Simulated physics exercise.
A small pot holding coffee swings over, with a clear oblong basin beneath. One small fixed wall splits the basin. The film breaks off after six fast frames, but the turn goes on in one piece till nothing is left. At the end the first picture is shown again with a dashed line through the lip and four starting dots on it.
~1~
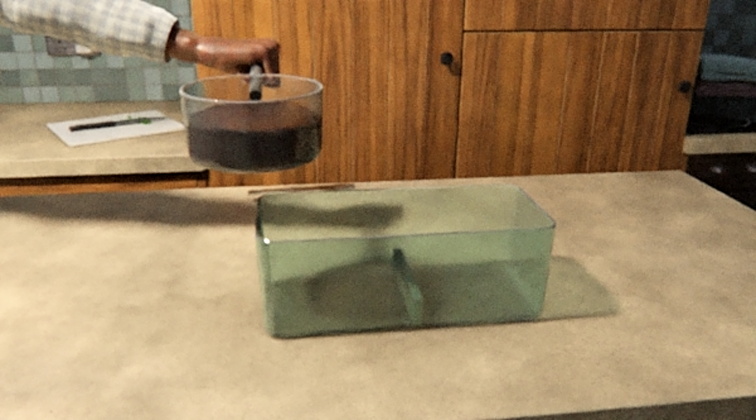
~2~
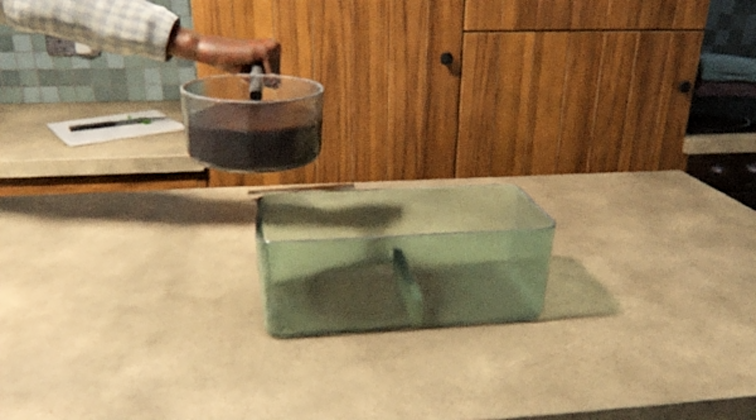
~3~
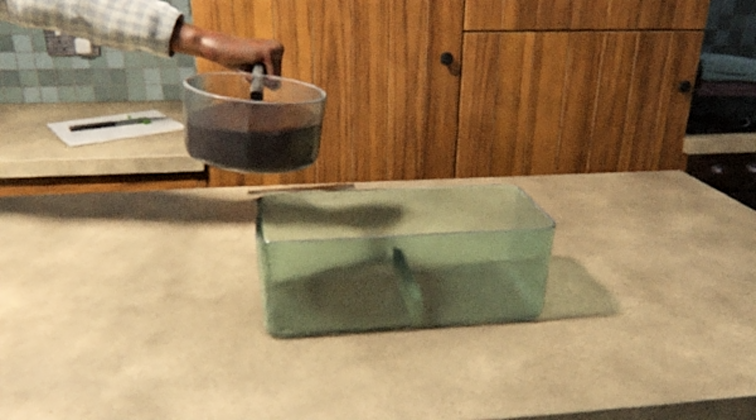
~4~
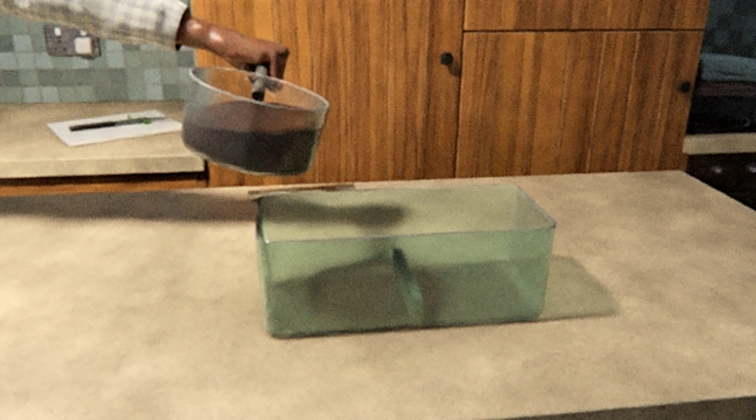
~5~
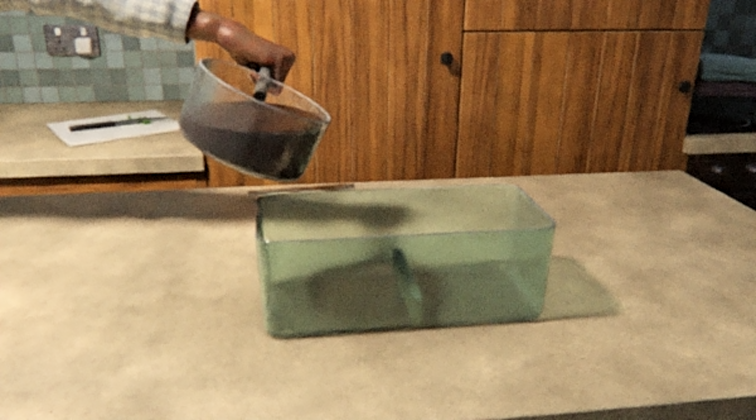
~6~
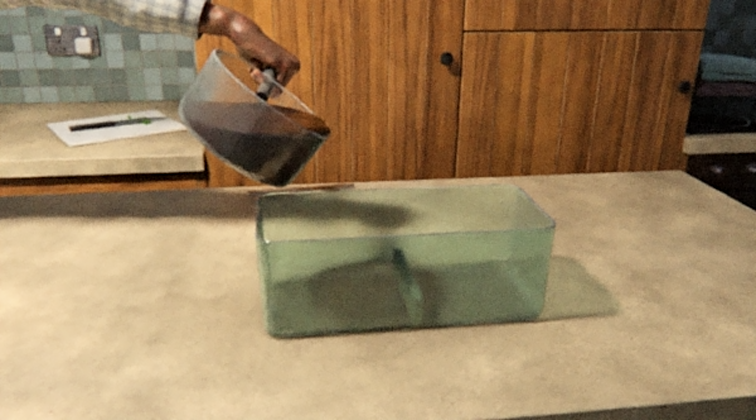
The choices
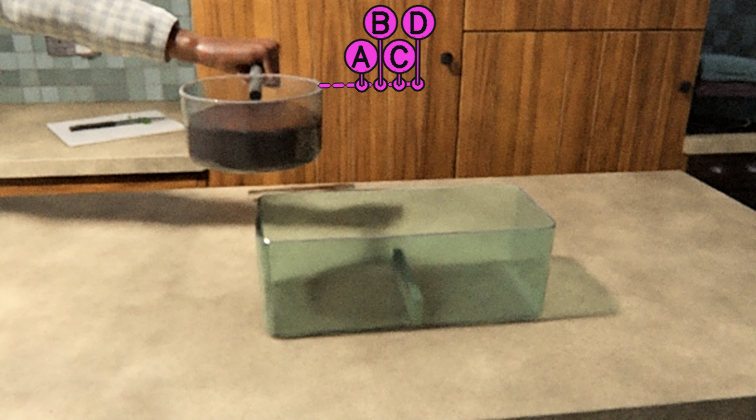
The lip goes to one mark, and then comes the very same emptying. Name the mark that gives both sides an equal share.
B works best here.
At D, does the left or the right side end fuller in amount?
More ends on the right.
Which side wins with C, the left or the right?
More ends on the right.
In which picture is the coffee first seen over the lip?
Picture 6.
On the marked copy, A at (361, 84); B at (380, 84); C at (399, 84); D at (417, 84).
If A is chosen, about 68 % ends left of the wall and 30 % right of it.
If B is chosen, about 50 % ends left of the wall and 48 % right of it.
If C is chosen, about 32 % ends left of the wall and 67 % right of it.
If D is chosen, about 15 % ends left of the wall and 84 % right of it.
